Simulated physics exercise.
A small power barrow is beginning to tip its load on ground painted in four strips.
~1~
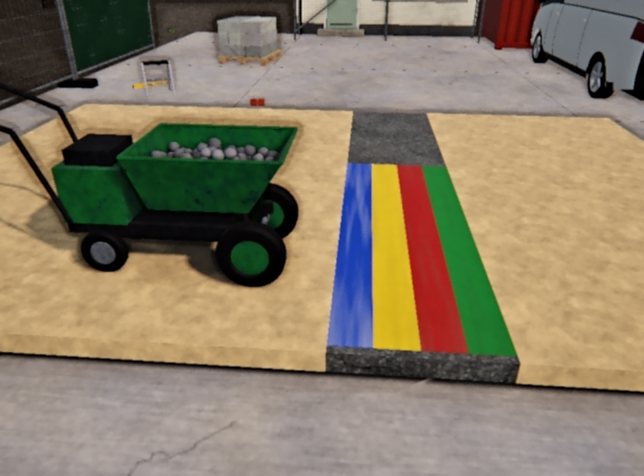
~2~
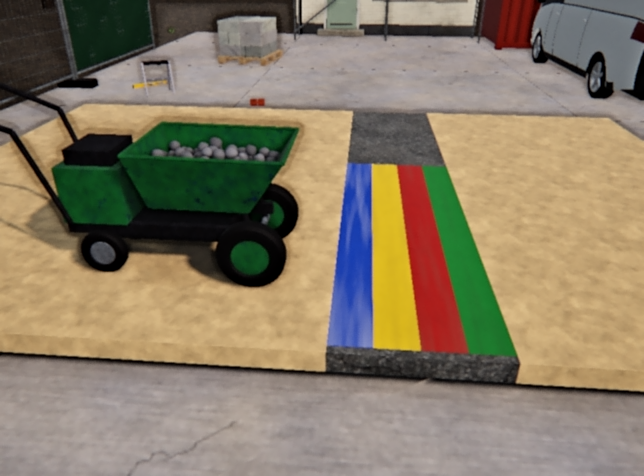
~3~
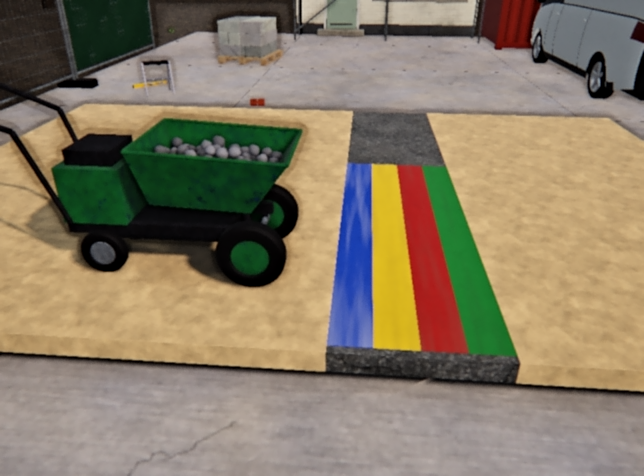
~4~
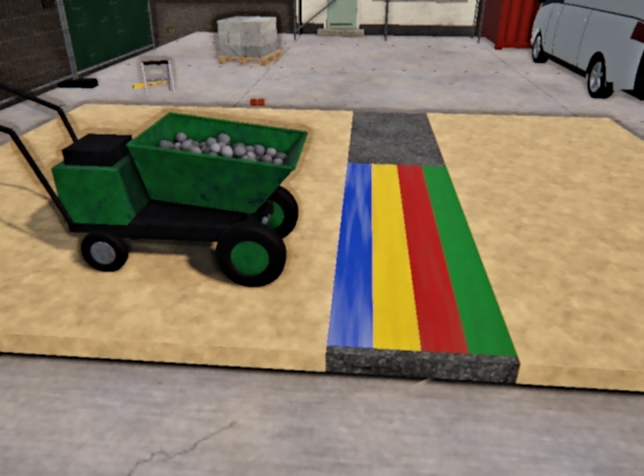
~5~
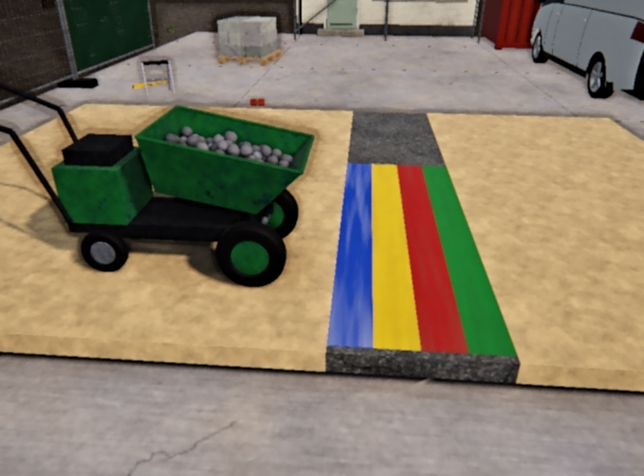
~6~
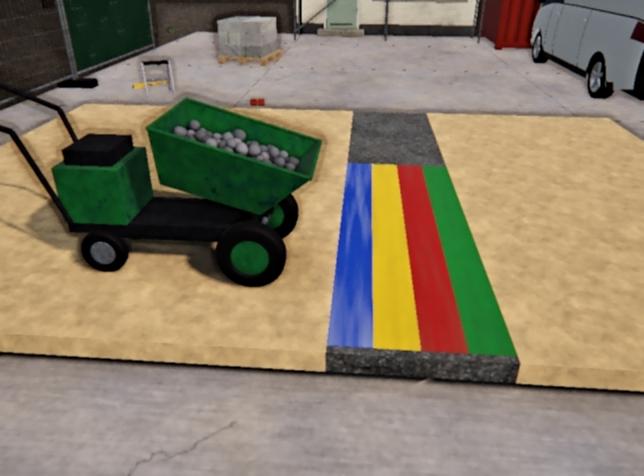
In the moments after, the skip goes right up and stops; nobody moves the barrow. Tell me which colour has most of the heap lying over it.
Most of the heap lies over yellow.
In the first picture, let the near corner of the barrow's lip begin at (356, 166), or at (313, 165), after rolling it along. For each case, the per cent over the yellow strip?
Estimates: 0 %, 30 %.
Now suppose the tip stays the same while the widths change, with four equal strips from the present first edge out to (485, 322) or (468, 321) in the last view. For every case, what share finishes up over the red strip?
20 and 20 percent, roughly.
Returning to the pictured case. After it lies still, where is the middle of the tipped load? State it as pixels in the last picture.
Near (388, 265), more or less.
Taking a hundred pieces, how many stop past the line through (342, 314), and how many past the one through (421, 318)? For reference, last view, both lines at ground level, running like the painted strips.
Around 70 per cent for the first, and 10 per cent for the second.
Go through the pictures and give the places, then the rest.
The first picture shows lip of the skip (281, 164), level; top of the load (218, 156), round cobbles; blue strip (352, 311); yellow strip (395, 313); red strip (438, 316); green strip (482, 318).
The second picture shows lip of the skip (283, 164), level; top of the load (202, 157).
The third picture shows lip of the skip (287, 166), tipped barely; top of the load (205, 156).
The fourth picture shows lip of the skip (293, 169), tipped a little; top of the load (209, 153).
The fifth picture shows lip of the skip (301, 173), tipped a little; top of the load (199, 147).
The sixth picture shows lip of the skip (310, 179), tipped clearly; top of the load (208, 143); blue strip (352, 311); yellow strip (395, 313); red strip (438, 316); green strip (482, 318).
Just after the last frame, skip tipped steeply; every one in the skip.
A moment on, skip tipped steeply; the larger part in the skip; just a few over the blue strip; about a tenth over the yellow strip; just a few over the red strip; just a few falling.
Further on, skip tipped right over; roughly a third in the skip; about a tenth over the blue strip; roughly a third over the yellow strip; about a tenth over the red strip; just a few over the green strip.
When it is over, skip tipped right over; roughly a quarter in the skip; roughly a quarter over the blue strip; roughly a third over the yellow strip; about a tenth over the red strip; just a few over the green strip.
